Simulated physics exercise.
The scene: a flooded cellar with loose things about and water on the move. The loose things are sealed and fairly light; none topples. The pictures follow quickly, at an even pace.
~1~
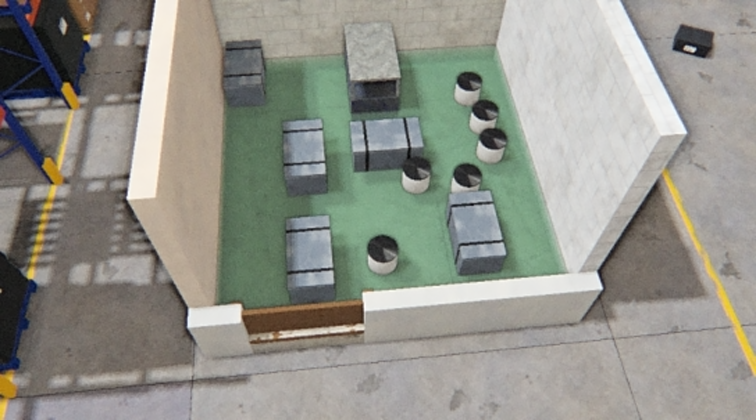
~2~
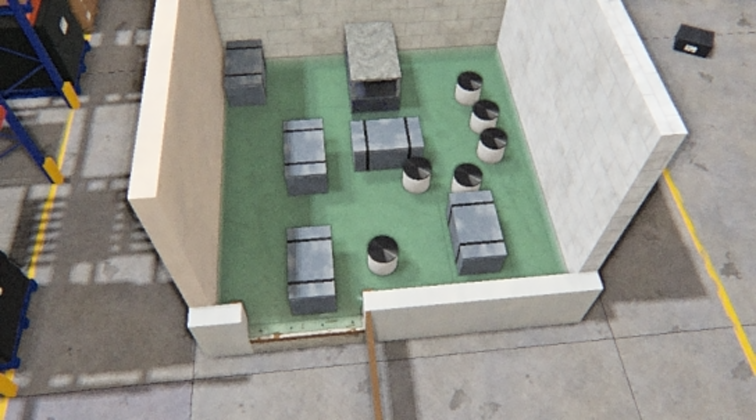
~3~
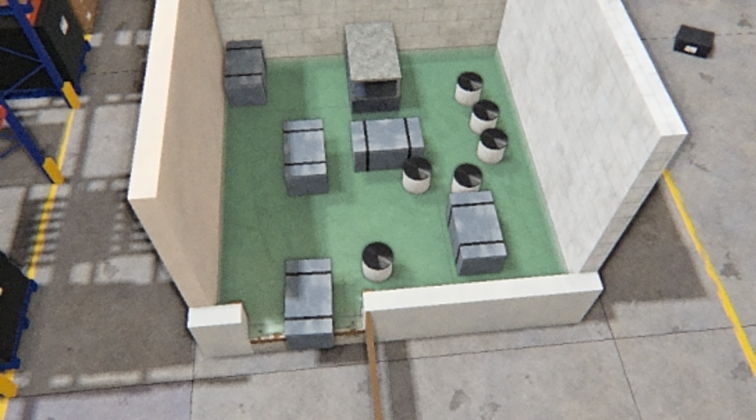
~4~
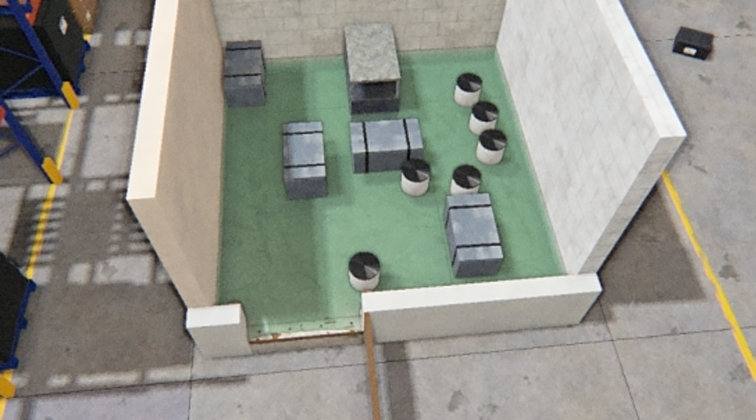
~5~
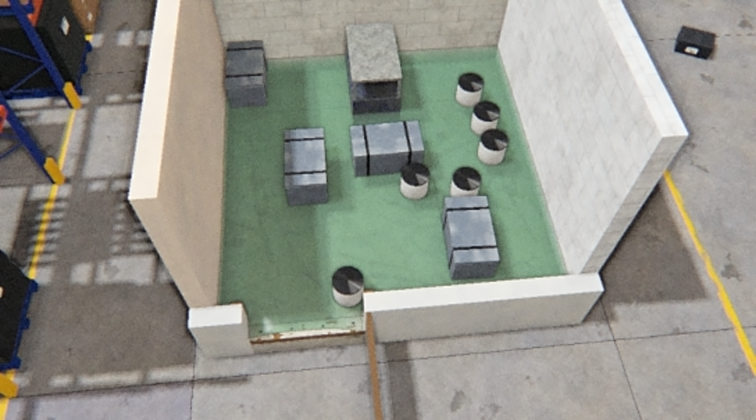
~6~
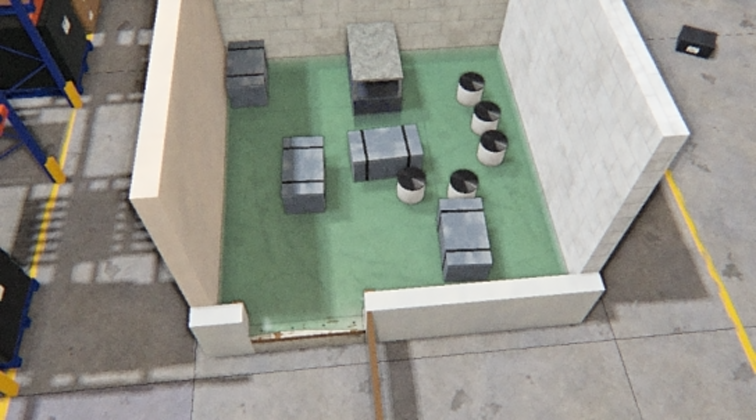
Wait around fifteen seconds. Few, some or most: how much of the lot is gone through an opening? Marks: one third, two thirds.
That comes to between one and two thirds.
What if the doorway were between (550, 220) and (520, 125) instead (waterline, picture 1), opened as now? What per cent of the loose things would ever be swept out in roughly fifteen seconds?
Close to 90 %.
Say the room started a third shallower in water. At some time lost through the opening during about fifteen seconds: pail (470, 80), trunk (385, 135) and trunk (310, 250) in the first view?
One after the other: Left behind, washed out, gone.
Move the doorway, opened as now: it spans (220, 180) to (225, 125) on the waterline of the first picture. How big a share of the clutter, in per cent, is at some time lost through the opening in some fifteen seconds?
About 10 per cent.
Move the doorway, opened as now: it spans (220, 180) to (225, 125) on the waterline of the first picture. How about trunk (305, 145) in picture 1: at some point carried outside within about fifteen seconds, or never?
For that one: Out.
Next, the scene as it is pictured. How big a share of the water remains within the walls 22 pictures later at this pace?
Some 54 per cent.
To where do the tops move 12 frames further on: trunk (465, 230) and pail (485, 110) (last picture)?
Near (348, 259) and (474, 137).
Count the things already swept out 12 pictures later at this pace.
It comes to 3.
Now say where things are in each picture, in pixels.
The first frame shows a trunk at (304, 147), afloat; a trunk at (477, 223), afloat; 0 of 11 have shifted.
The second frame shows a trunk at (304, 147) floats; a trunk at (477, 223) floats; 1 of 11 have shifted.
The third frame shows a trunk at (304, 147) floats; a trunk at (477, 224) floats; 2 of 11 have shifted.
The fourth frame shows a trunk at (303, 149), afloat; a trunk at (474, 226), afloat; 2 of 11 have shifted.
The fifth frame shows a trunk at (305, 156), afloat, close to its start; a trunk at (471, 228) floats, close to its start; 5 of 11 have shifted.
The sixth frame shows a trunk at (303, 165), afloat, close to its start; a trunk at (465, 230), afloat, close to its start; 7 of 11 have shifted.
A moment on, 2 of 11 are out; 9 afloat.
Next, 3 of 11 are out; 8 afloat.
Later, 5 of 11 are out; 6 afloat.
In the end, 7 of 11 are out; 4 afloat.
